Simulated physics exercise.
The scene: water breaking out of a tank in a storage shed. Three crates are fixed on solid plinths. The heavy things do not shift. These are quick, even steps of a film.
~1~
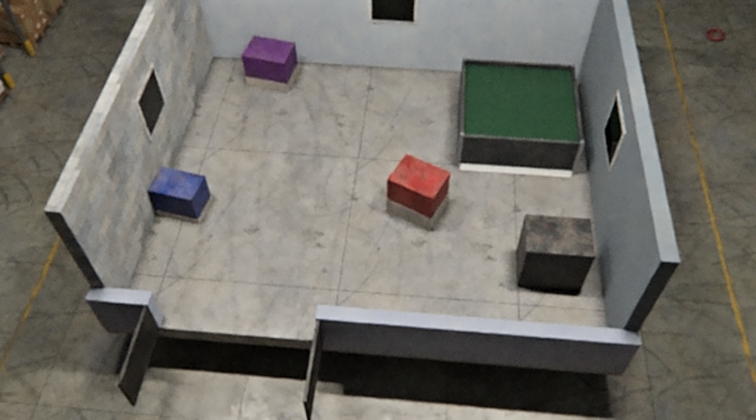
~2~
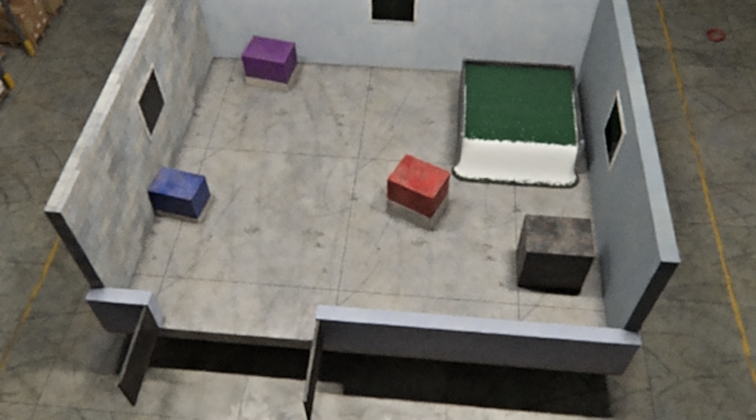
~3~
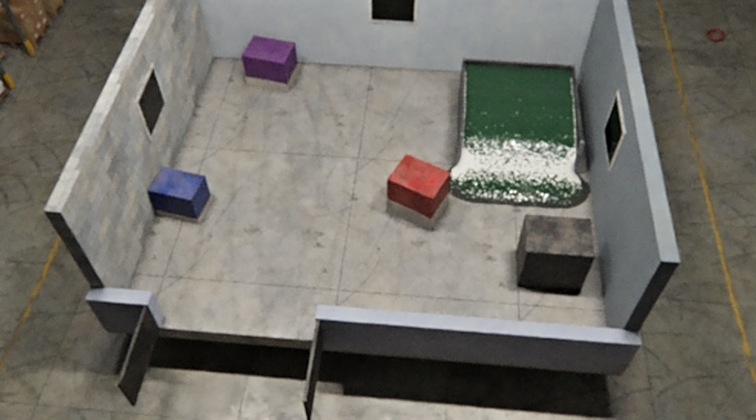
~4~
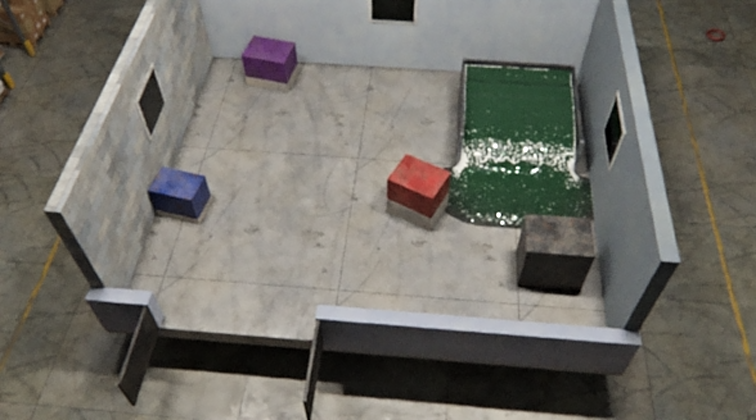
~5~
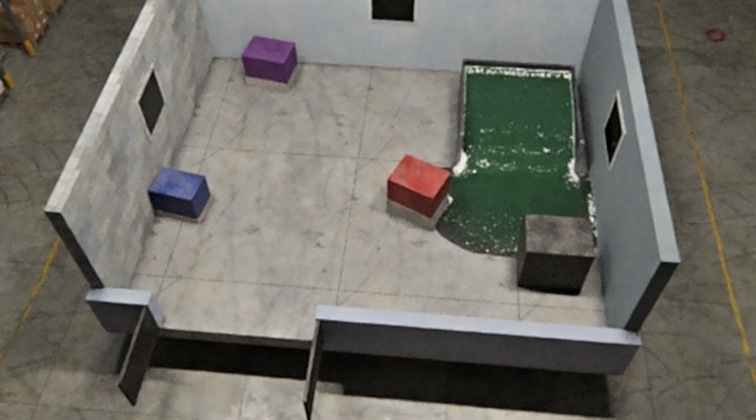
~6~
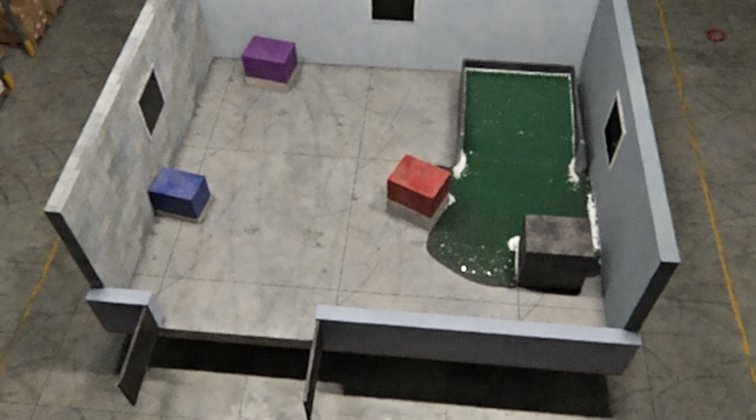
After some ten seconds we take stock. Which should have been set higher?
The blue crate gets wet; the red crate stays dry; the purple crate stays dry.
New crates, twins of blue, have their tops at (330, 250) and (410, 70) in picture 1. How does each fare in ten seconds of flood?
One after the other: Is topped, is spared.
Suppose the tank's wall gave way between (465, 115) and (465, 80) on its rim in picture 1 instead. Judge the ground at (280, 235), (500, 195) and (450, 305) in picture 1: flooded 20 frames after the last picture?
In turn: Awash, dry, no water.
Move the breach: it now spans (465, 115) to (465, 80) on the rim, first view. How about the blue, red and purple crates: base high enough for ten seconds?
One by one: Blue crate ends up wet; red crate keeps dry; purple crate takes water.
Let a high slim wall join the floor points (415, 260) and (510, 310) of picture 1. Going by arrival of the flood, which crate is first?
The red-painted one.
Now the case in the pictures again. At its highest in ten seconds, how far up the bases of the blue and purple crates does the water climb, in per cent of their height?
Roughly 170 per cent, then 70 per cent.
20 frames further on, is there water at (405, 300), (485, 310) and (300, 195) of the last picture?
One after the other: Awash, covered, free of water.
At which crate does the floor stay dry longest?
The purple one.
A moment on, water covers 25 % of the floor; the blue crate not reached, the red crate water round its plinth, the purple crate not reached.
Next, water covers 35 % of the floor; the blue crate not reached, the red crate water round its plinth, the purple crate not reached.
Then, water covers 55 % of the floor; the blue crate water round its plinth, the red crate water round its plinth, the purple crate not reached.
Later, water covers 90 % of the floor; the blue crate water round its plinth, the red crate water round its plinth, the purple crate water round its plinth.
In the end, water covers 100 % of the floor; the blue crate was topped, the red crate stayed above the water, the purple crate stayed above the water.
